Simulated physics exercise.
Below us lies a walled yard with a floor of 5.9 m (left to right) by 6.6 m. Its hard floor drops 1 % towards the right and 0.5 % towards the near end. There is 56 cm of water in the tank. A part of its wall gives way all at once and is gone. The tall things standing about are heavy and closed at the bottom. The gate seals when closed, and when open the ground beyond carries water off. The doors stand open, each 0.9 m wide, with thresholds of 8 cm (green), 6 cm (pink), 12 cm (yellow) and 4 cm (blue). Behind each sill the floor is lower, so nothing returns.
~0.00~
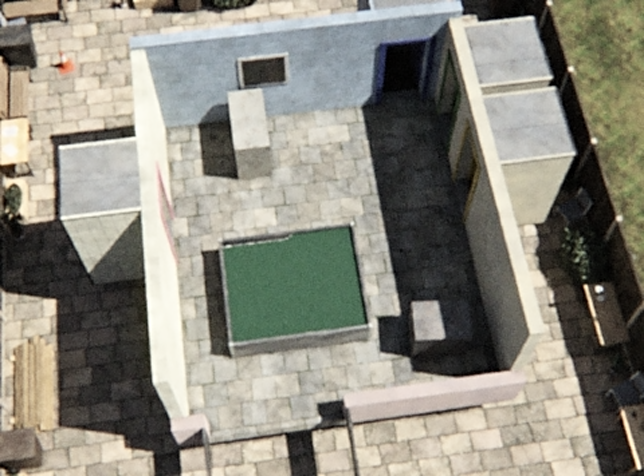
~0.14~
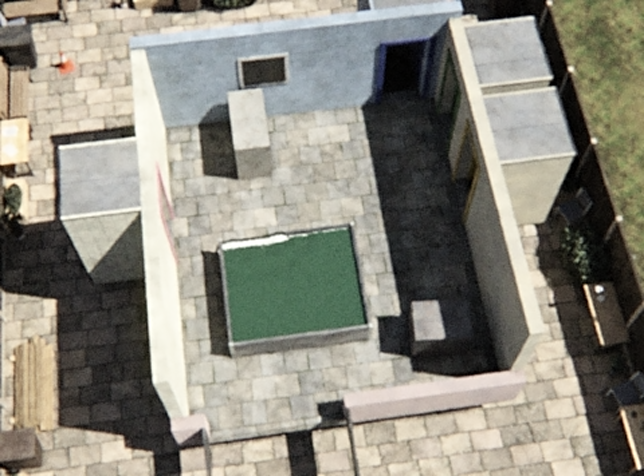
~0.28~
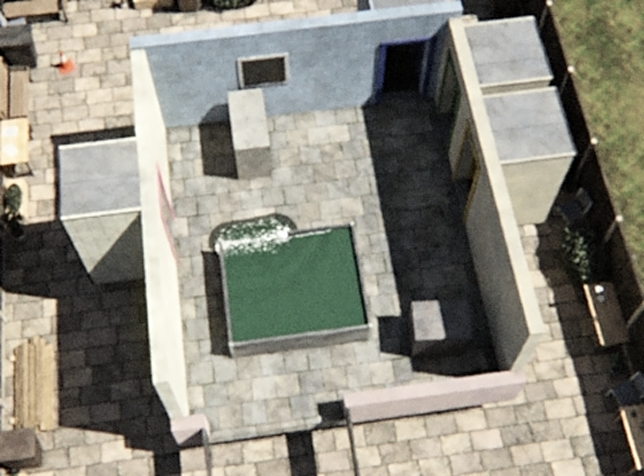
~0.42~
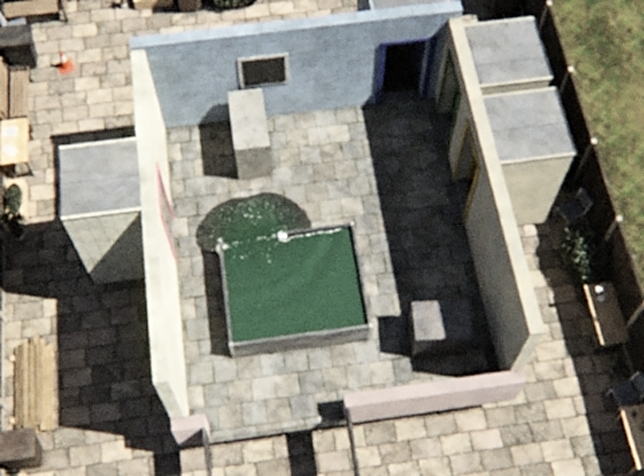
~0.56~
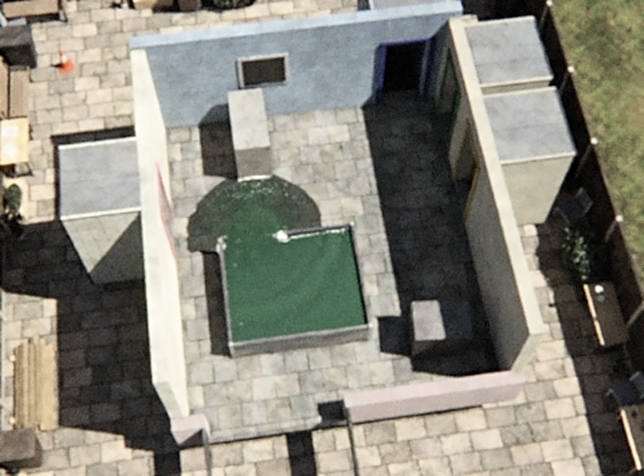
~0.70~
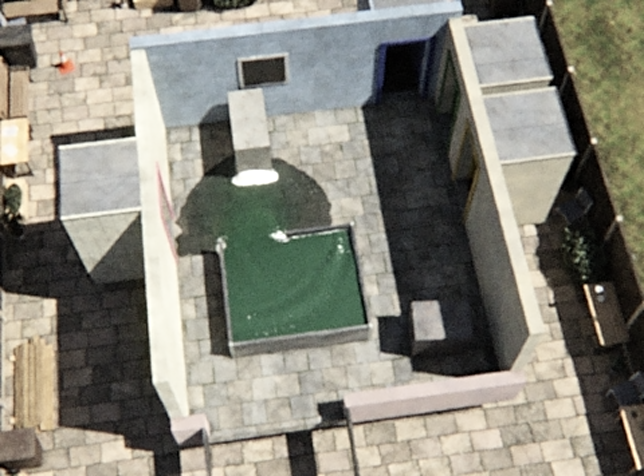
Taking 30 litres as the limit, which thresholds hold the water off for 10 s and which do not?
Door by door: At the green door it goes over the limit; at the pink door it passes the limit; at the yellow door it stays under the limit; at the blue door it passes the limit.
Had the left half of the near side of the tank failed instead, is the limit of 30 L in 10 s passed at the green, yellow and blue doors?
Against that limit: Green below, yellow not over, blue below.
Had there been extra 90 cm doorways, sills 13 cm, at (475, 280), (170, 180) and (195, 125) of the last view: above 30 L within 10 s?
In turn: Under, over, above.
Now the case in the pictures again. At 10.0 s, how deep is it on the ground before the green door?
Roughly 10.5 cm deep.
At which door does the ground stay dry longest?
It is the yellow one.
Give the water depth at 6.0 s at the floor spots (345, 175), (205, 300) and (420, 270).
In that order: 4, 4 and 2 cm.
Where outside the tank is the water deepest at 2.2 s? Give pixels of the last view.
Around (174, 131).
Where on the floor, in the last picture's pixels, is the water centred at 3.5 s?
Near (272, 226).
After 1.4 s water covers 25 % of the floor and is deepest (36 cm) near (249, 188); green door not reached, pink door 5 cm at the sill, 0 L in, yellow door not reached, blue door not reached.
After 2.2 s water covers 35 % of the floor and is deepest (44 cm) near (174, 131); green door not reached, pink door 7 cm at the sill, 6 L in, yellow door not reached, blue door 3 cm at the sill, 0 L in.
After 3.5 s water covers 50 % of the floor and is deepest (36 cm) near (224, 125); green door 15 cm at the sill, 4 L in, pink door 7 cm at the sill, 17 L in, yellow door not reached, blue door 7 cm at the sill, 3 L in.
After 6.0 s water covers 70 % of the floor and is deepest (19 cm) near (176, 252); green door 15 cm at the sill, 73 L in, pink door 18 cm at the sill, 139 L in, yellow door 9 cm at the sill, 0 L in, blue door 10 cm at the sill, 42 L in.
After 10.0 s water covers 90 % of the floor and is deepest (12 cm) near (496, 385); green door 11 cm at the sill, 130 L in, pink door 8 cm at the sill, 240 L in, yellow door 10 cm at the sill, 0 L in, blue door 10 cm at the sill, 130 L in.
